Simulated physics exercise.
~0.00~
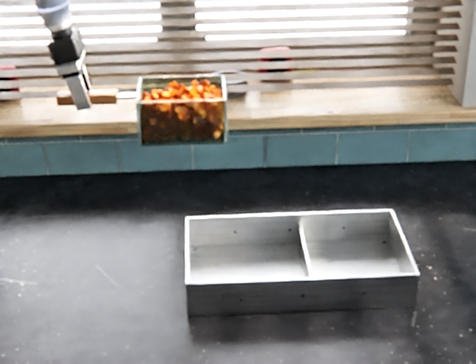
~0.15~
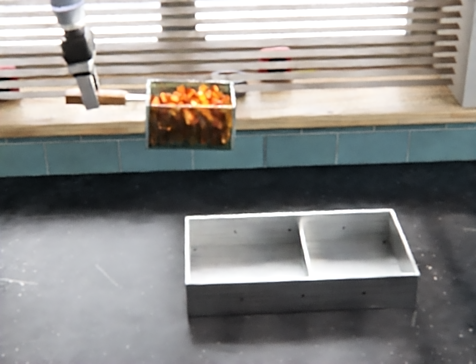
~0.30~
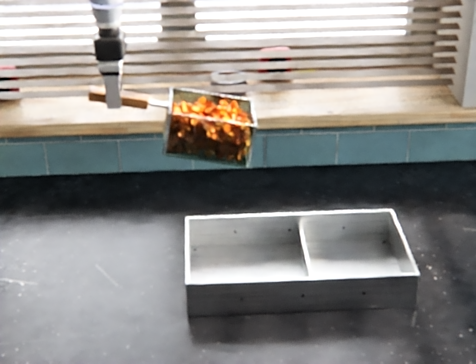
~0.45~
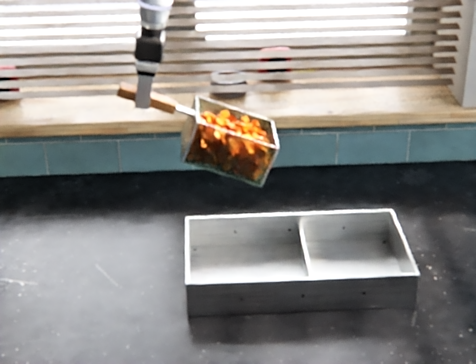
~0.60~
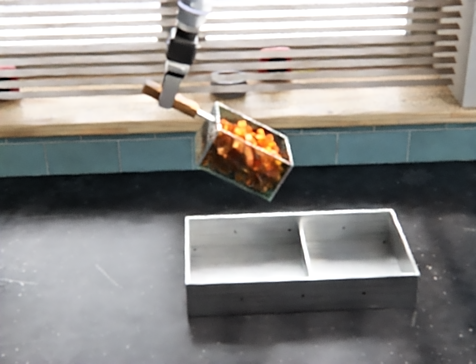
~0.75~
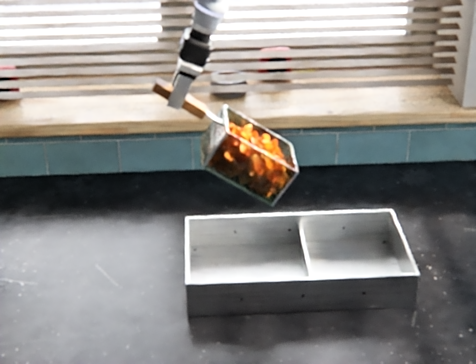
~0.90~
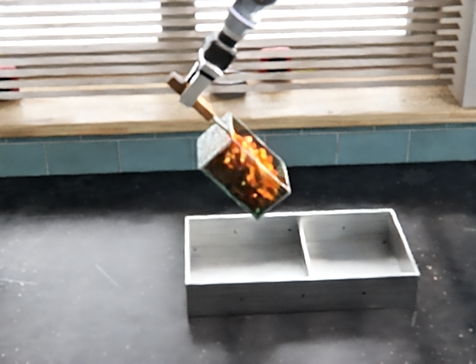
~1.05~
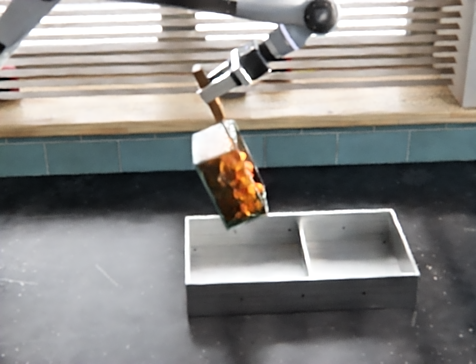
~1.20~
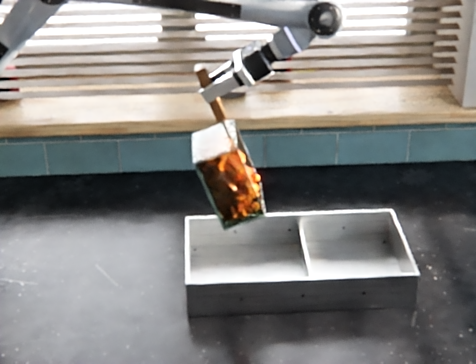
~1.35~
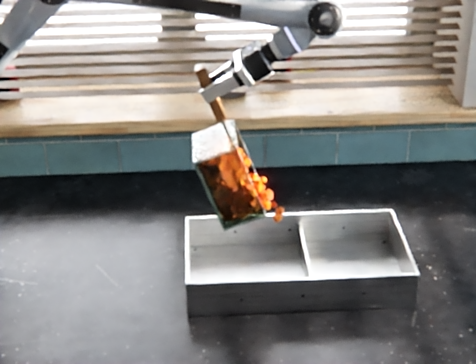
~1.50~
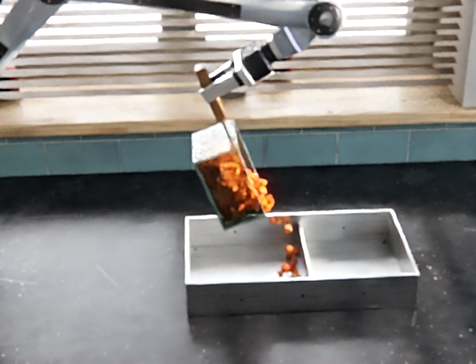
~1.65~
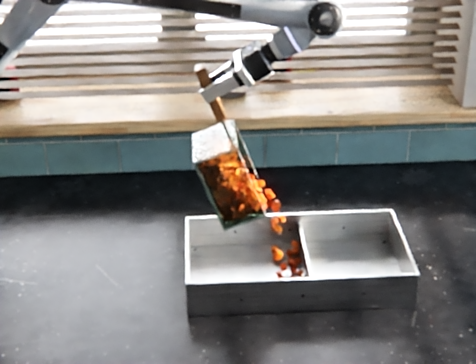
A robot arm tilts a box of orange pieces, spilling some into a divided tray's left compartment.
